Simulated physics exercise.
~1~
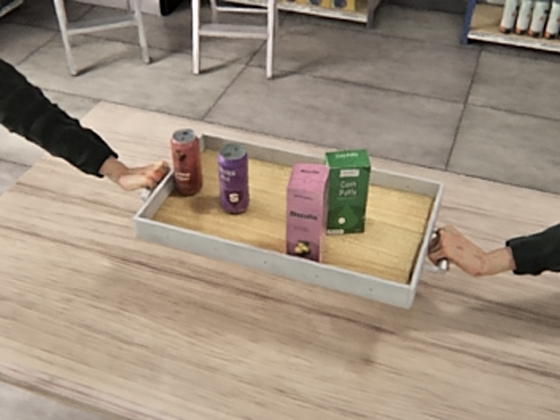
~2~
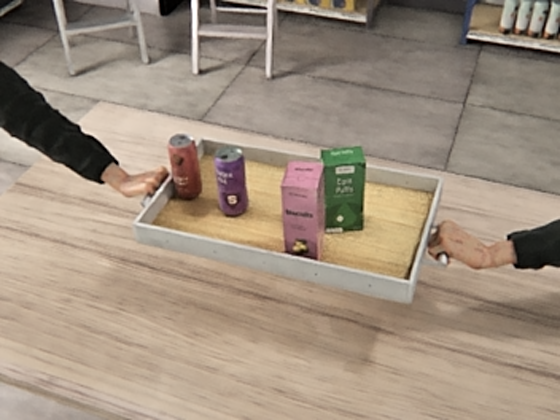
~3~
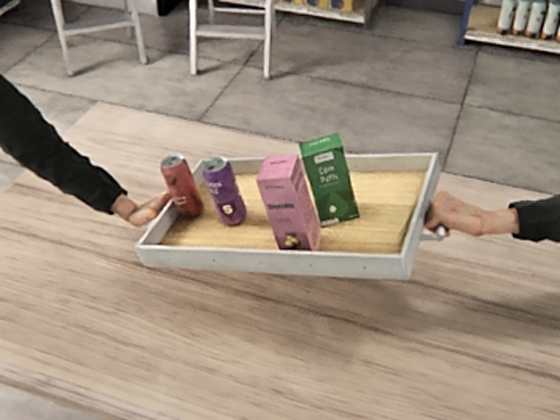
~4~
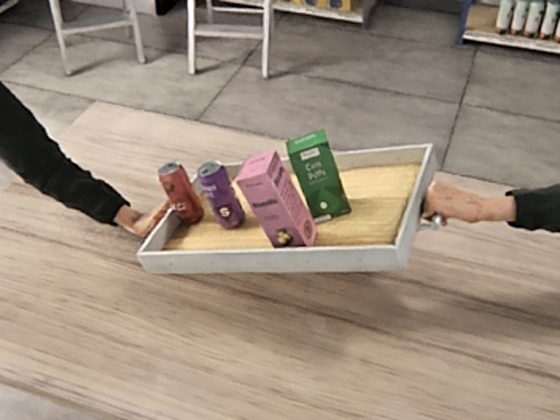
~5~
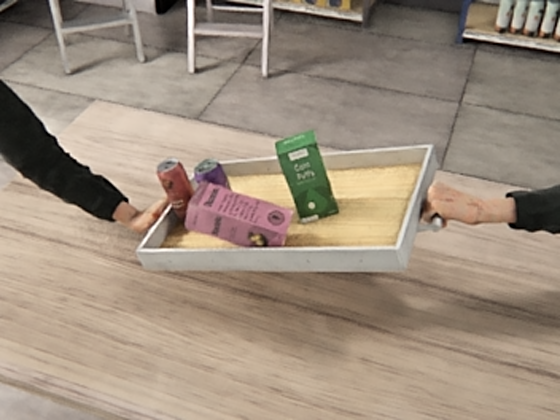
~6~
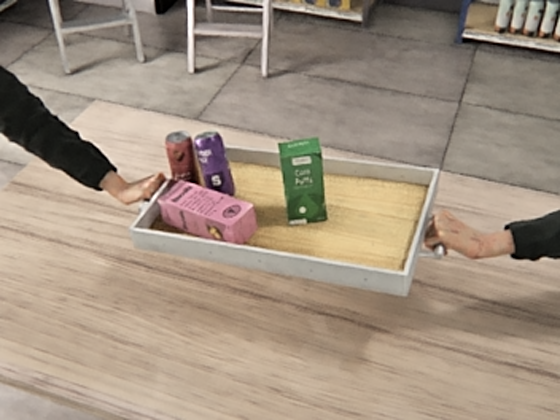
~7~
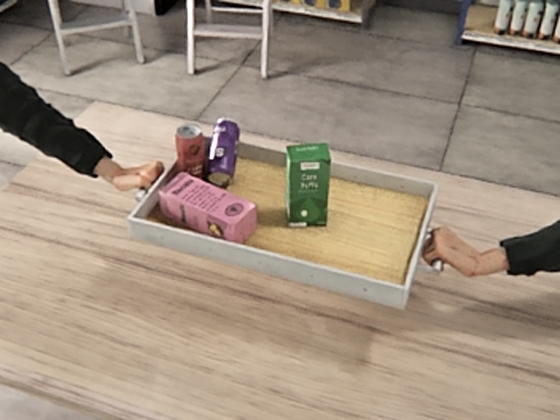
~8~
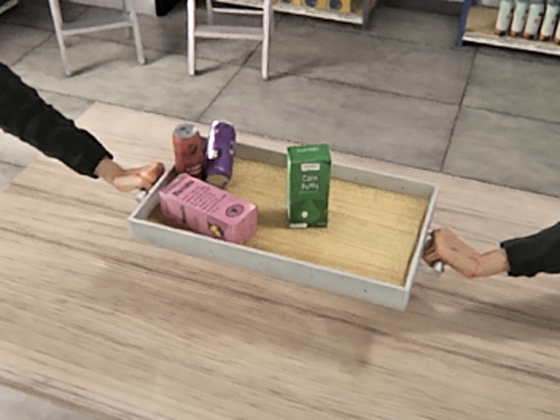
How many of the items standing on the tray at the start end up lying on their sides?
Two of them end up on their sides, the pink carton and the purple can.
